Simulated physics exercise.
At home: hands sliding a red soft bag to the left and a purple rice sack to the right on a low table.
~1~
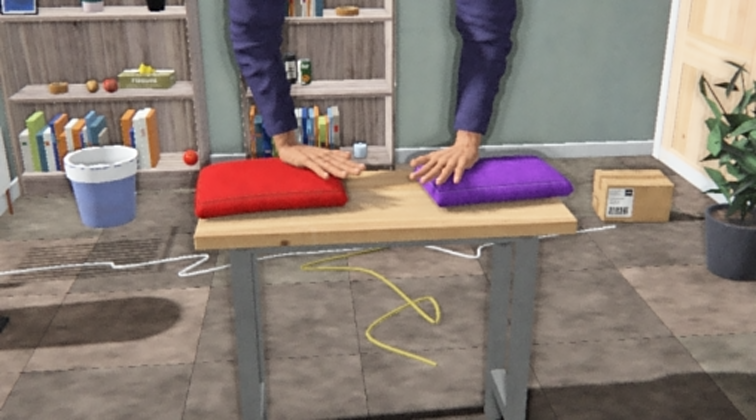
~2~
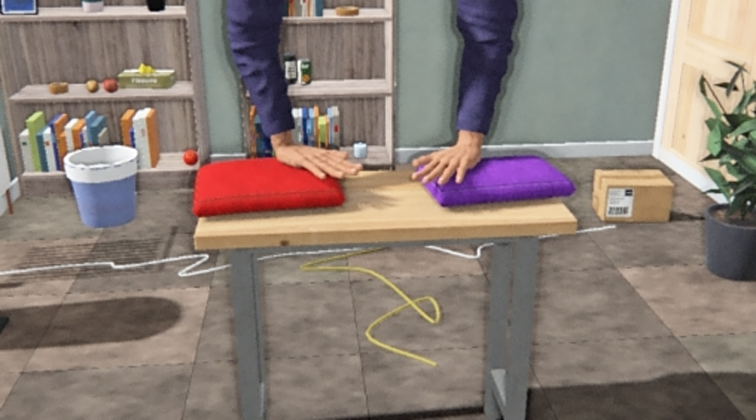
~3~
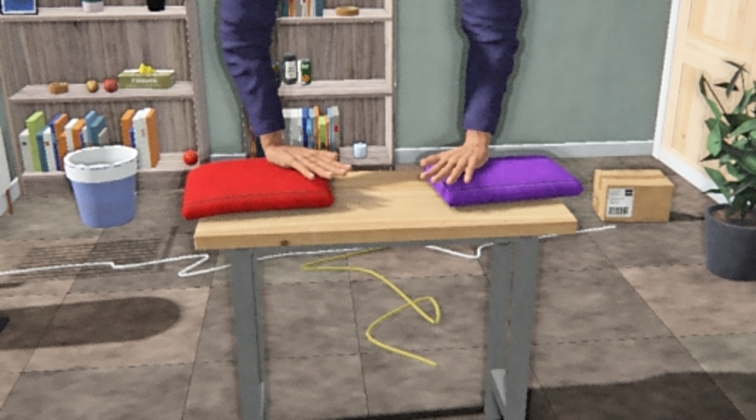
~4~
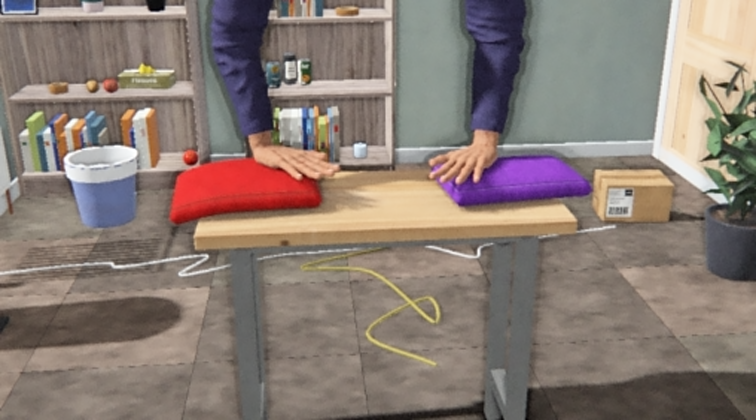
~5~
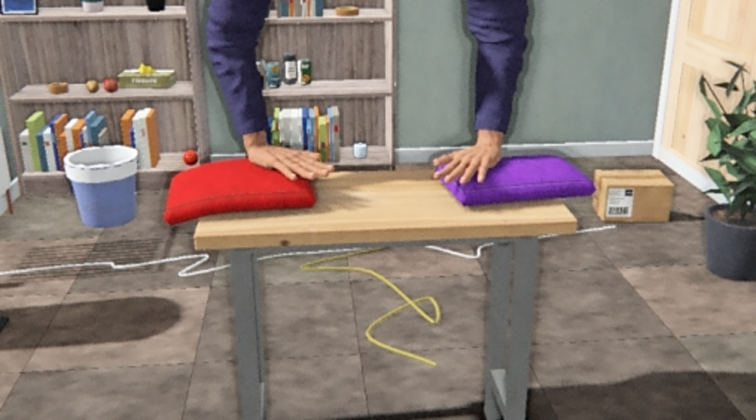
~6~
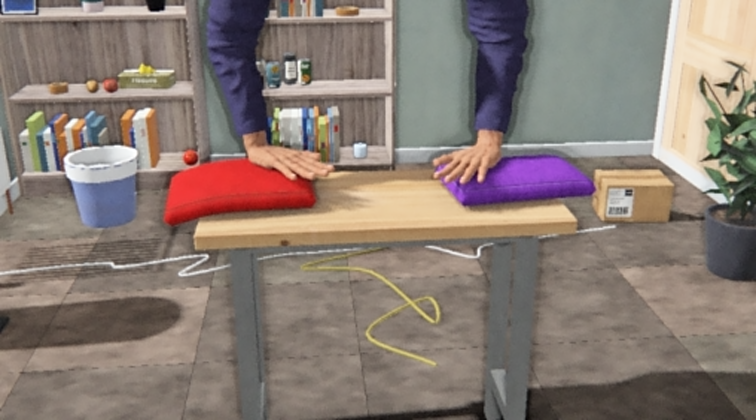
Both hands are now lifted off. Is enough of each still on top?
The red soft bag holds its place, the purple rice sack stays up there.
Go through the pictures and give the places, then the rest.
In the first picture, soft bag tip (200, 201); rice sack tip (560, 182).
In the second picture, soft bag tip (199, 200); rice sack tip (562, 183).
In the third picture, soft bag tip (188, 203); rice sack tip (570, 182).
In the fourth picture, soft bag tip (176, 207); rice sack tip (578, 183).
In the fifth picture, soft bag tip (171, 209); rice sack tip (582, 182).
In the sixth picture, soft bag tip (171, 209), about a third past the edge; rice sack tip (582, 182), a small part past the edge.
Then, 0.38 s later than the last view, soft bag at rest; rice sack at rest.
Finally, soft bag at rest; rice sack at rest. The red soft bag stays up there and the purple rice sack remains on top.
